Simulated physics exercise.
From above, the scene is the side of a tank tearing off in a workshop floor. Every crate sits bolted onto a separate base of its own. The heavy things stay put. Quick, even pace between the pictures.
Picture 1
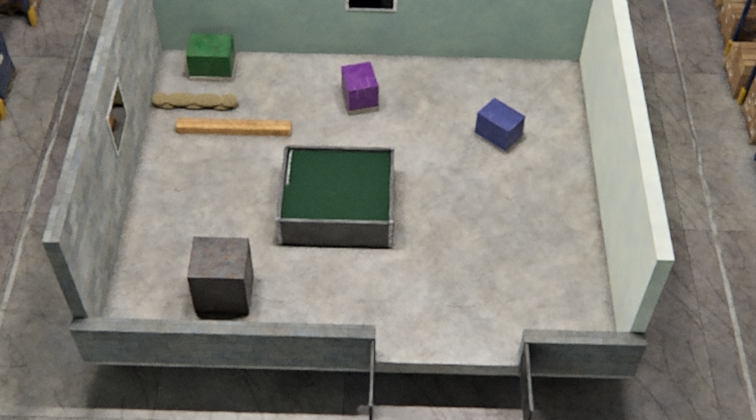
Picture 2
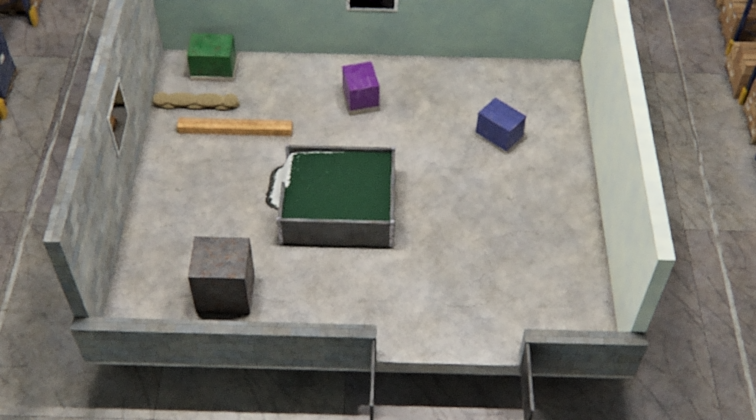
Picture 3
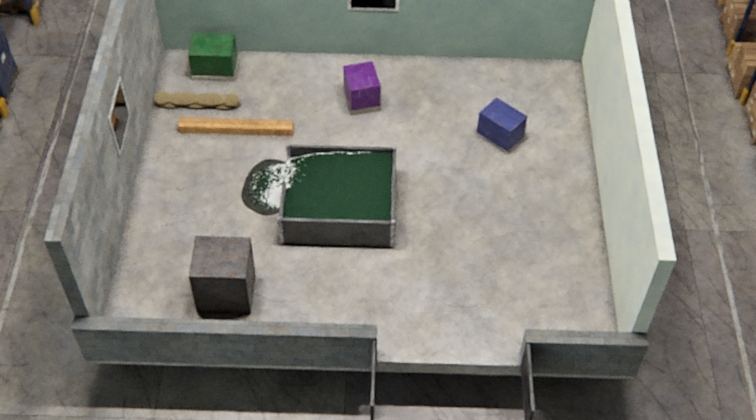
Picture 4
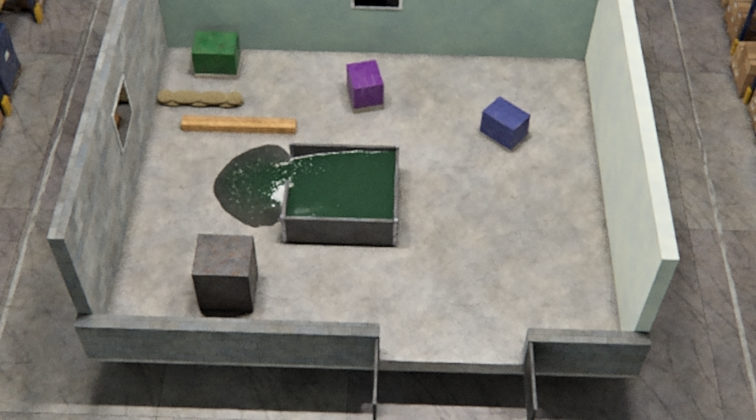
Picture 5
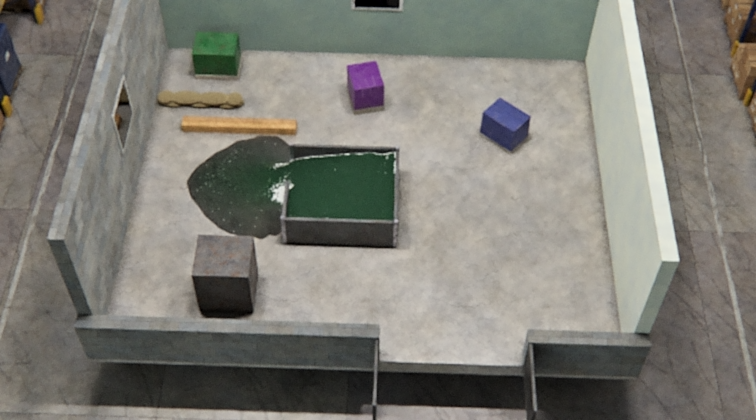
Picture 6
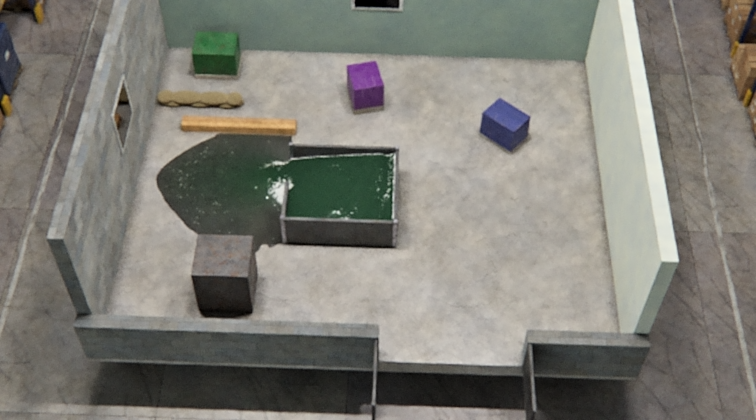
The clip opens on a low tank of still, dark green water on a gray workshop floor, with scattered blocks around it. The tank's left side gives way and water pours out, foaming at the gap. A dark puddle spreads steadily leftward, widening between the orange bar and the dark gray block.
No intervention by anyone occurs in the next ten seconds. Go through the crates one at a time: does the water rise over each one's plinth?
I expect the purple crate to never get touched, I expect the blue crate to never get touched, I expect the green crate to never get touched.
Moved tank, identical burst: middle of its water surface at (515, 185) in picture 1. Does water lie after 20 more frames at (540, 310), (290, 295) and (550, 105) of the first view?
As listed: No water, awash, no water.
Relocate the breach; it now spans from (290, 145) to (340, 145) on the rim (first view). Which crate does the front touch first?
Answer: The purple crate.
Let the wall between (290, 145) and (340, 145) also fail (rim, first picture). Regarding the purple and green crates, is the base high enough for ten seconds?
Note: Purple one is overtopped; green one is overtopped.
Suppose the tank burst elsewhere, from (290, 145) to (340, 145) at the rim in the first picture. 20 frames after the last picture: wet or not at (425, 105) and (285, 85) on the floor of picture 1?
In the order asked: Swamped and swamped.
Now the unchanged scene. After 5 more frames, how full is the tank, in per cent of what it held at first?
My reading is roughly 70 in a hundred.
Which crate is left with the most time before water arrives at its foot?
From the pictures, the crate marked blue.
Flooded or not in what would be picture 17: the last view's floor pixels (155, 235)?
That spot: Submerged.
A moment on, water covers 15 % of the floor; the purple crate not reached, the blue crate not reached, the green crate not reached.
Next, water covers 20 % of the floor; the purple crate not reached, the blue crate not reached, the green crate not reached.
Then, water covers 25 % of the floor; the purple crate not reached, the blue crate not reached, the green crate water round its plinth.
Later, water covers 45 % of the floor; the purple crate water round its plinth, the blue crate not reached, the green crate water round its plinth.
In the end, water covers 70 % of the floor; the purple crate stayed above the water, the blue crate stayed above the water, the green crate stayed above the water.
